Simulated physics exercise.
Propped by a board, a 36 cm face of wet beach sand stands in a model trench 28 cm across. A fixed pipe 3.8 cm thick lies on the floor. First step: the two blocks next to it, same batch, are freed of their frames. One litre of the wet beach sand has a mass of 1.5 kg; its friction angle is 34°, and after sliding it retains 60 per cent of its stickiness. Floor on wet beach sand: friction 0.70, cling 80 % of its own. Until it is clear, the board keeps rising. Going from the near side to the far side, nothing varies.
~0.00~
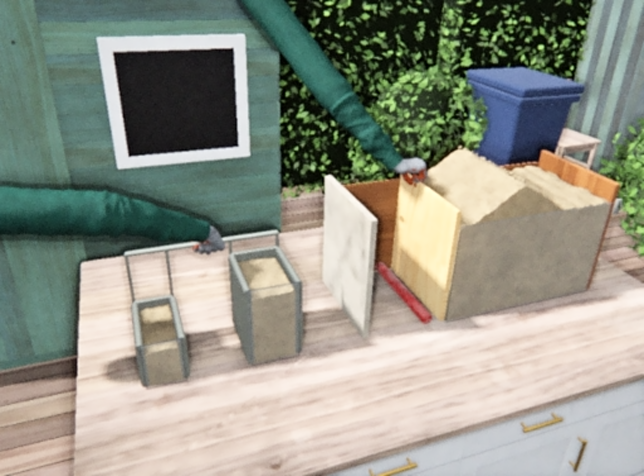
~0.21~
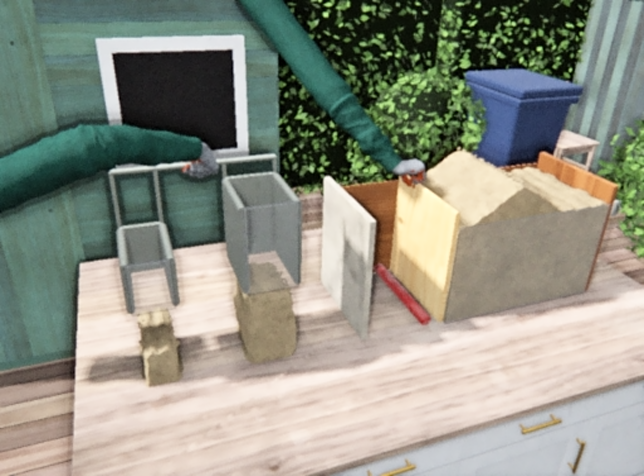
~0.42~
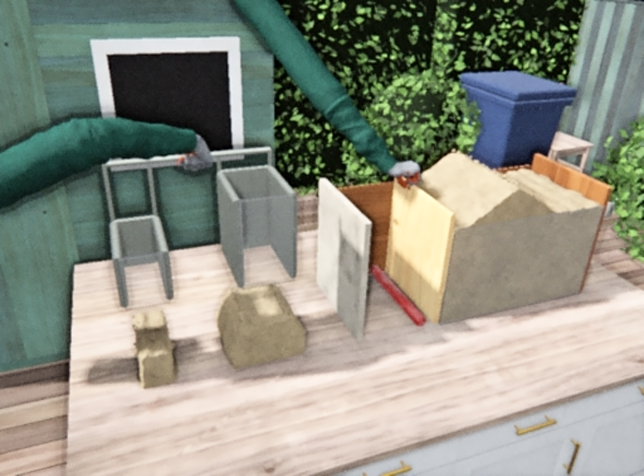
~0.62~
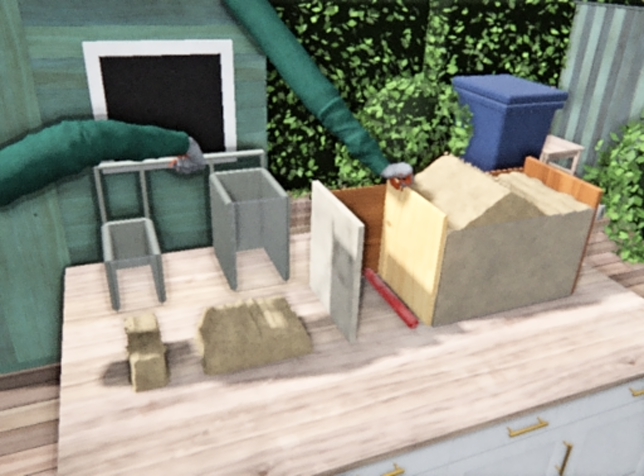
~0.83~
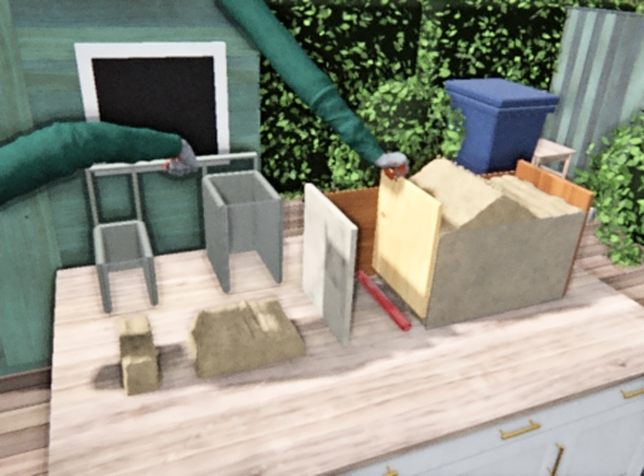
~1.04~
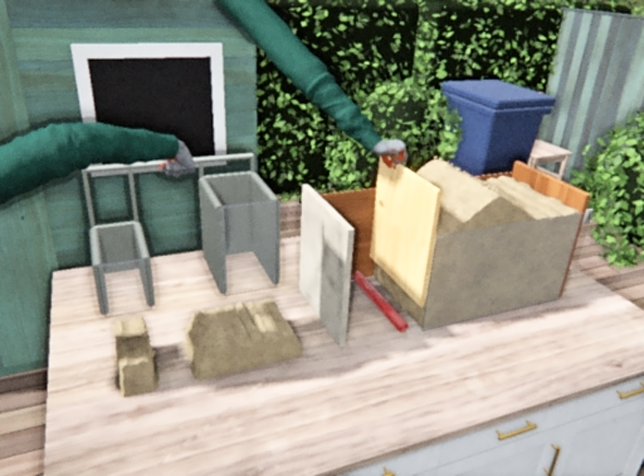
Green-sleeved arms lifting grey moulds off two sand blocks, the larger slumping, then raising a pale board beside heaped wet sand.
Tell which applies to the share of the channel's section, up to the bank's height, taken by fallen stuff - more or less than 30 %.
What applies is more.
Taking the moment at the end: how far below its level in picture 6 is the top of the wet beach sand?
Measured change: Some 9.0 cm.
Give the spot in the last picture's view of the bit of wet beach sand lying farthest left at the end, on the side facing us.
It sits close to (351, 345) in the last picture.
By 1.46 s, the face still stands, with nothing on top of the pipe; the channel is 0 % full.
By 1.95 s, the fallen stuff reaches 20 % of the way across, with 2.0 cm on top of the pipe; the channel is 11 % full.
By 2.44 s, the fallen stuff reaches 94 % of the way across, with 14 cm on top of the pipe; the channel is 37 % full.
By 2.93 s, the fallen stuff reaches 94 % of the way across, with 16 cm on top of the pipe; the channel is 38 % full.
By 2.98 s, at the end, the fallen stuff reaches 94 % of the way across, with 16 cm on top of the pipe; the channel is 38 % full.
